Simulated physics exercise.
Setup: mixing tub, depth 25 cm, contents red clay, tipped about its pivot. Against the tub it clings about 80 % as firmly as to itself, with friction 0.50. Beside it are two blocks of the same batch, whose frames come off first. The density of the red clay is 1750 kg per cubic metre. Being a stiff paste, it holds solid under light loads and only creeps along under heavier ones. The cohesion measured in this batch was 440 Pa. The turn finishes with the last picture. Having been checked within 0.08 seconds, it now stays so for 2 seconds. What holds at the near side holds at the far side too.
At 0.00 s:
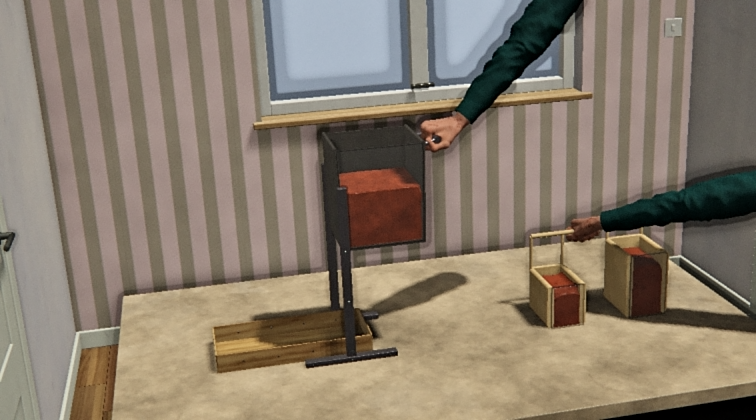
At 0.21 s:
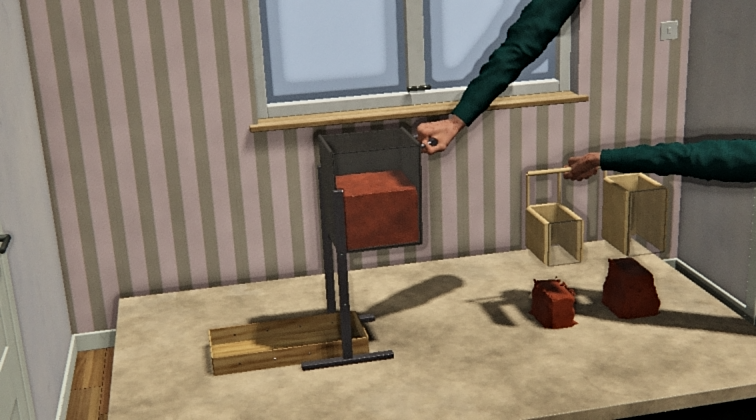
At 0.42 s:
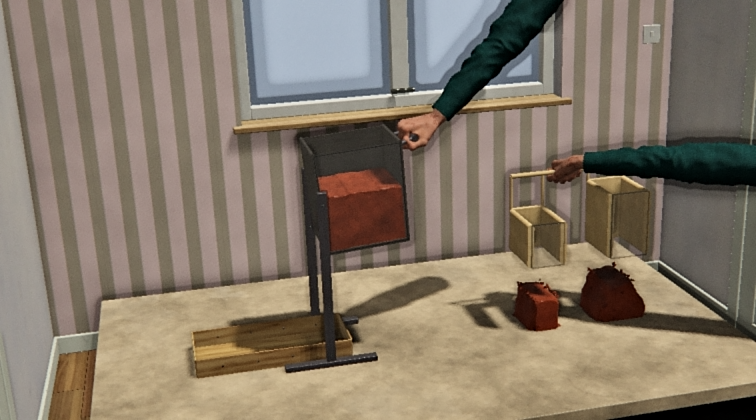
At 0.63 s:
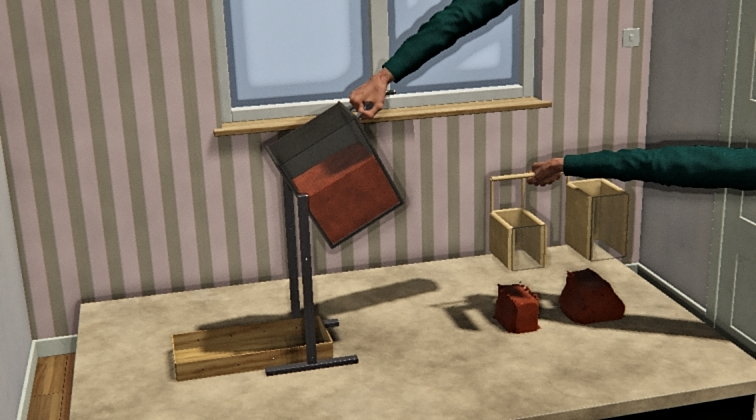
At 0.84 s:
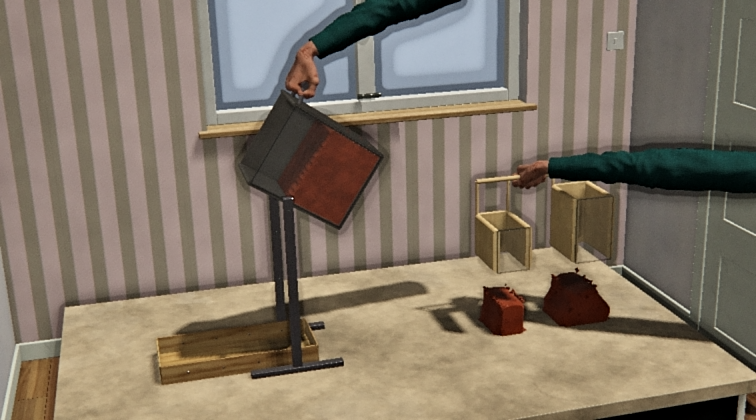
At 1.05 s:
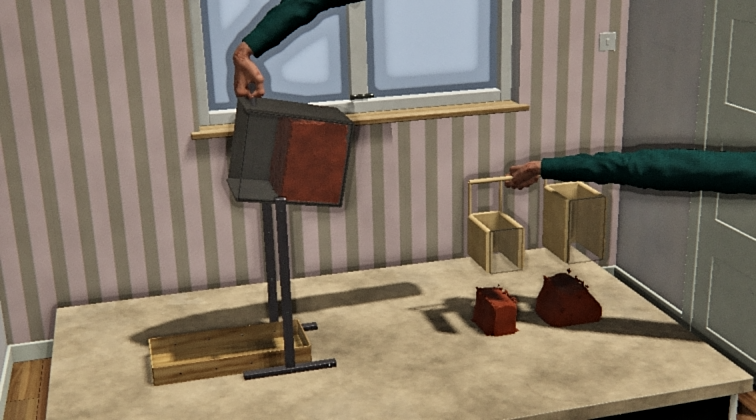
We see one hand lift two wooden molds off blocks of red clay, the larger block slumping slightly, while another hand tilts a dark see-through tub of red clay leftward on its stand above a wooden tray.
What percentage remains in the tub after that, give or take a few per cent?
100 %.
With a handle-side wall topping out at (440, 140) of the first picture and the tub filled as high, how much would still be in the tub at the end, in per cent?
95 %, roughly.
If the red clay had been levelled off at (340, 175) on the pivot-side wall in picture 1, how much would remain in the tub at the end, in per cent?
100 %.
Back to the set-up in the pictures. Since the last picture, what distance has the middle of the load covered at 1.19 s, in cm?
About 2 cm.
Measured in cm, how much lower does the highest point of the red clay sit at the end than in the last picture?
4 cm.
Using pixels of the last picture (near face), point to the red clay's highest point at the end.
Somewhere near (320, 137) in the last view.
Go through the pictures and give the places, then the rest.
In the first picture, handle-side rim at (421, 142), tilt 0 degrees; top of the red clay at (361, 191); blocks stand 9.7 cm, 15 cm (left to right).
In the second picture, handle-side rim at (417, 145), tilt 0 degrees; top of the red clay at (358, 194); blocks stand 9.6 cm, 13 cm (left to right).
In the third picture, handle-side rim at (398, 142), tilt 4 degrees; top of the red clay at (397, 186); blocks stand 9.6 cm, 11 cm (left to right).
In the fourth picture, handle-side rim at (353, 118), tilt 28 degrees; top of the red clay at (370, 159); blocks stand 9.6 cm, 11 cm (left to right).
In the fifth picture, handle-side rim at (294, 107), tilt 56 degrees; top of the red clay at (335, 133); blocks stand 9.6 cm, 11 cm (left to right).
In the sixth picture, handle-side rim at (248, 113), tilt 79 degrees; top of the red clay at (297, 122); blocks stand 9.5 cm, 11 cm (left to right).
After 1.19 s, the tub is at 79 degrees and holds 100 %.
After 1.36 s, the tub is at 79 degrees and holds 100 %.
After 1.53 s, the tub is at 79 degrees and holds 100 %.
After 1.70 s, the tub is at 79 degrees and holds 100 %.
After 3.05 s, at the end, the tub is at 79 degrees and holds 100 %.
